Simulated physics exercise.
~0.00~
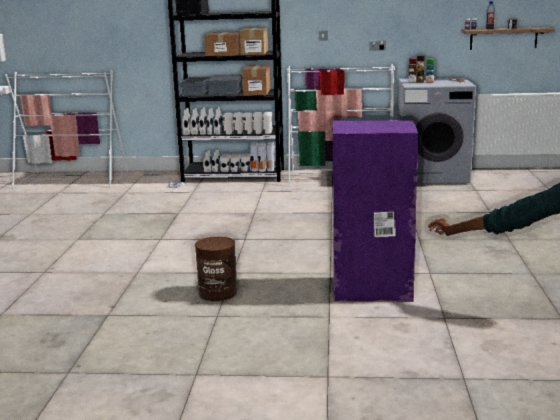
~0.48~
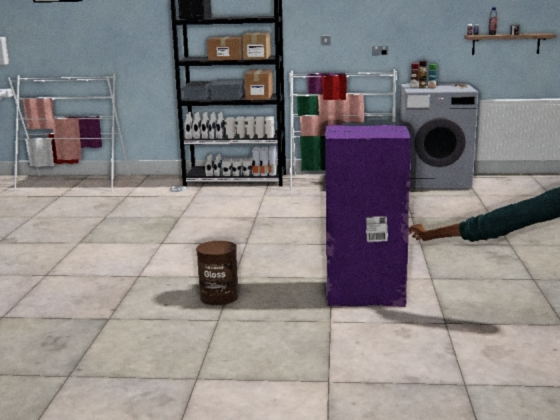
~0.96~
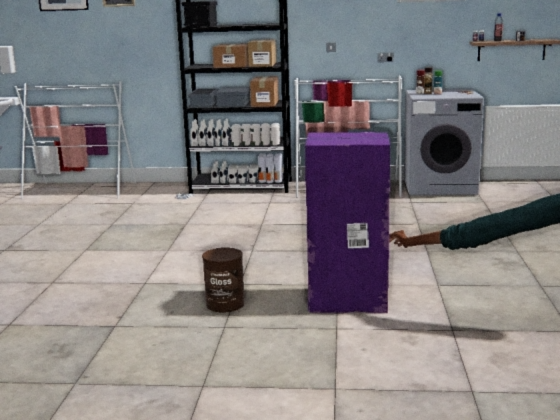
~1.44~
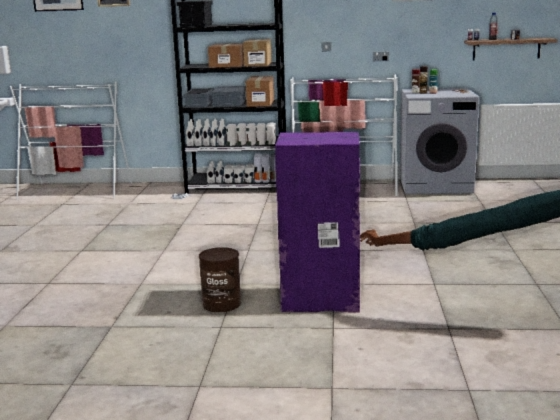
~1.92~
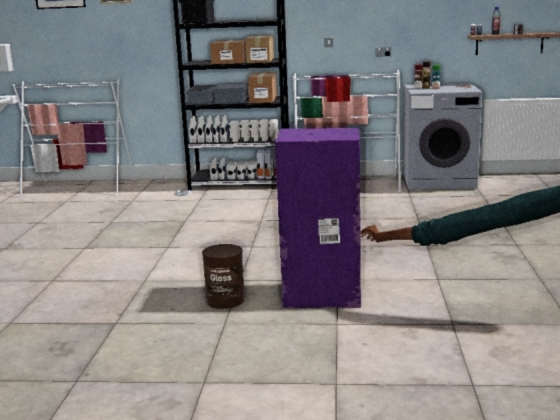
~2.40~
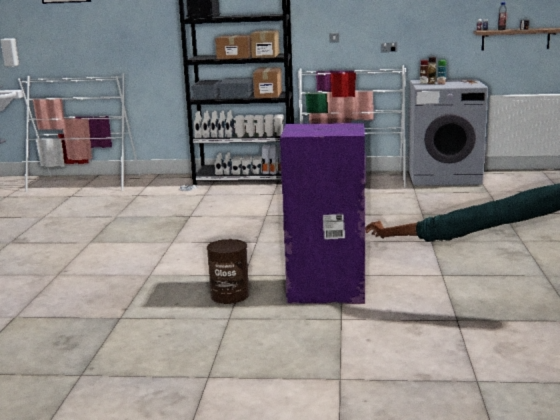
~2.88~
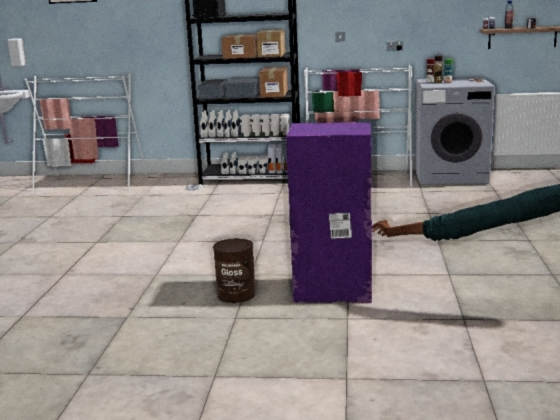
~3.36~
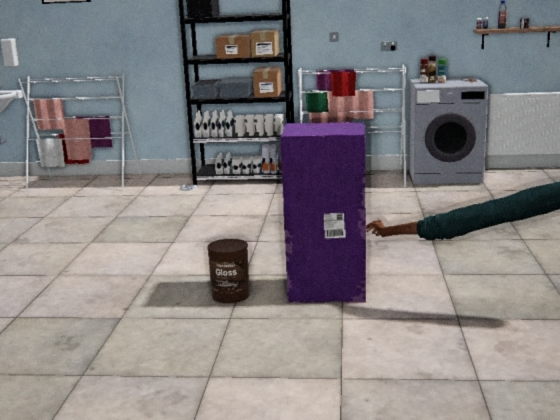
A hand pushing a tall purple box left across a tiled floor toward a brown pail, then halting, the box still upright.
